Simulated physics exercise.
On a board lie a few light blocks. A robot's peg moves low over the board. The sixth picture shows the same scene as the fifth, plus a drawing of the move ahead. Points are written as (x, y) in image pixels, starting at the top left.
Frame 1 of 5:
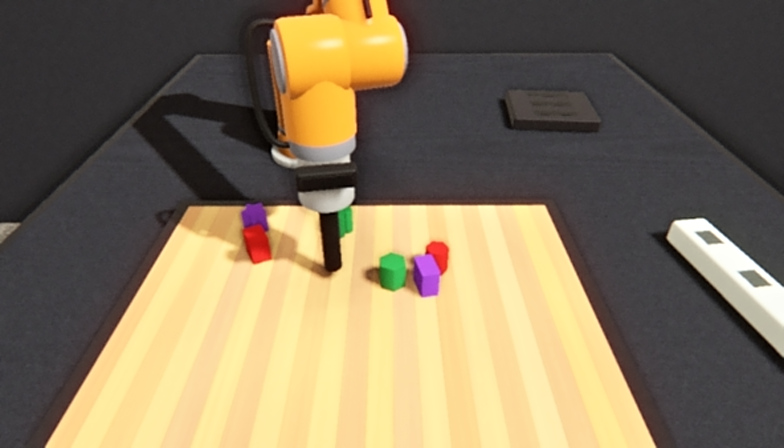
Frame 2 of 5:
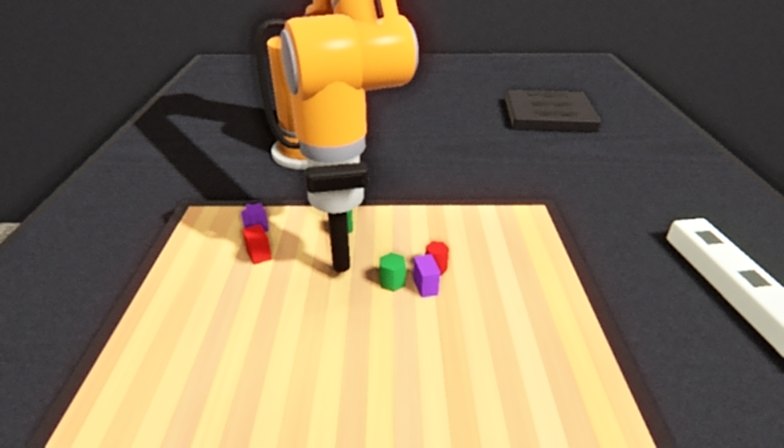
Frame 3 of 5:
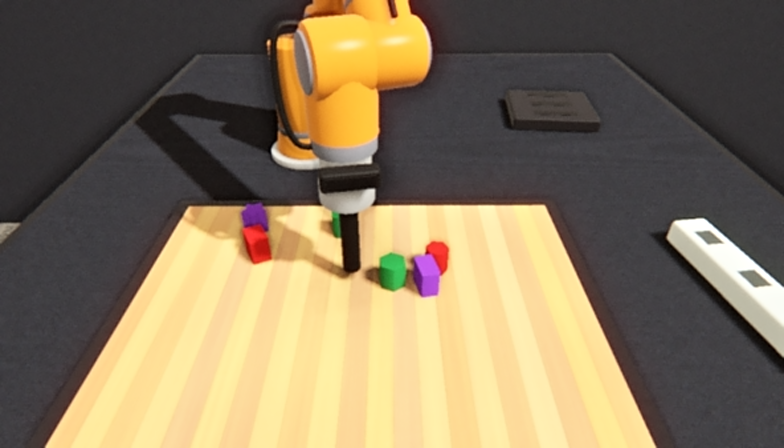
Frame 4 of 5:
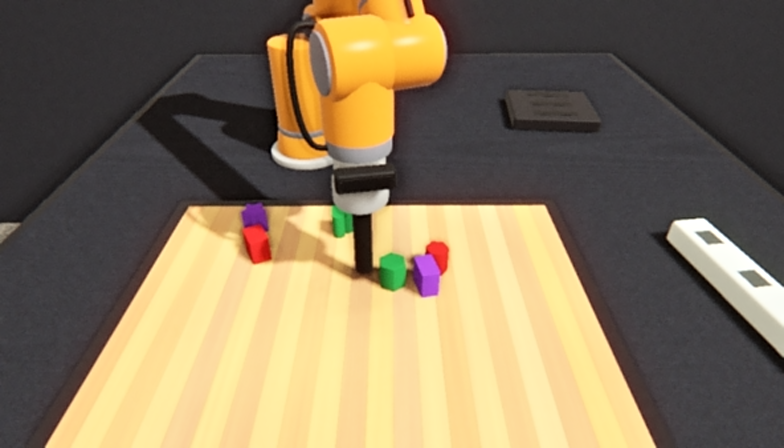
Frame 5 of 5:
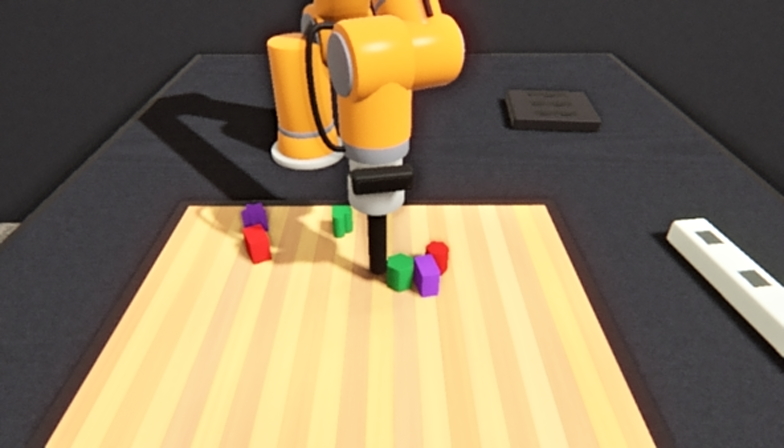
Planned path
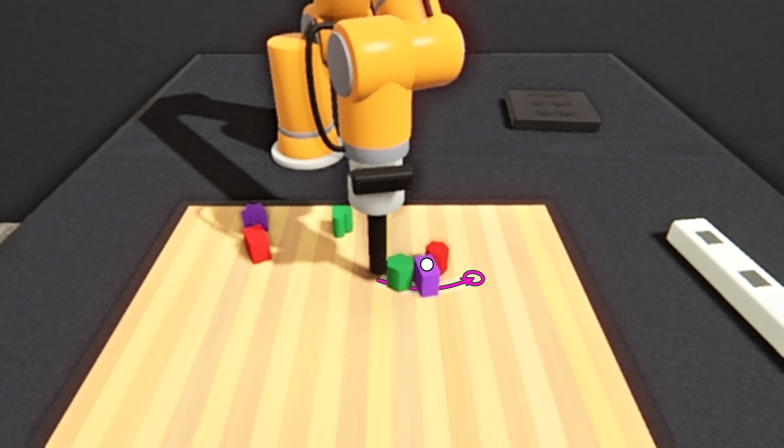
The orange robot arm slid its black peg slowly to the right, low over the wooden board, and nudged the green six-sided block slightly right, up close to the purple block.
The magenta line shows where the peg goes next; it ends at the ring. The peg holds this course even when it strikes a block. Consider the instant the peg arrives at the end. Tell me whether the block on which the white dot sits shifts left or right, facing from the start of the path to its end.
Taking start-to-end as forward, the block's sideways shift goes to the right.
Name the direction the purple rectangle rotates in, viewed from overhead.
Looking down: Clockwise.
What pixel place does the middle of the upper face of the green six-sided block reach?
Its top face will be centred at roughly (497, 264).
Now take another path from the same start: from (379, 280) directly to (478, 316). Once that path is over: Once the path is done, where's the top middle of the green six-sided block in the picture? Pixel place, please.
My estimate: (482, 277).
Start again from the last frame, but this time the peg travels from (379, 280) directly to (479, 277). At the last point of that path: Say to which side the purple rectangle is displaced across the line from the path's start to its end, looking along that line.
It is displaced to the right.
Drawn move, from (379, 280) over (410, 288) and (444, 287) to (474, 278); the dot is on the purple rectangle.
The first path, step by step. One third of the way, peg at (412, 277); green six-sided block at (436, 267), turned 15° anticlockwise; purple rectangle at (459, 267).
Two thirds of the way, peg at (445, 276); green six-sided block at (469, 268); purple rectangle at (493, 270), turned 15° clockwise.
At the end, peg at (475, 267); green six-sided block at (497, 264), turned 40° clockwise; purple rectangle at (515, 275), turned 55° clockwise; red six-sided block still.
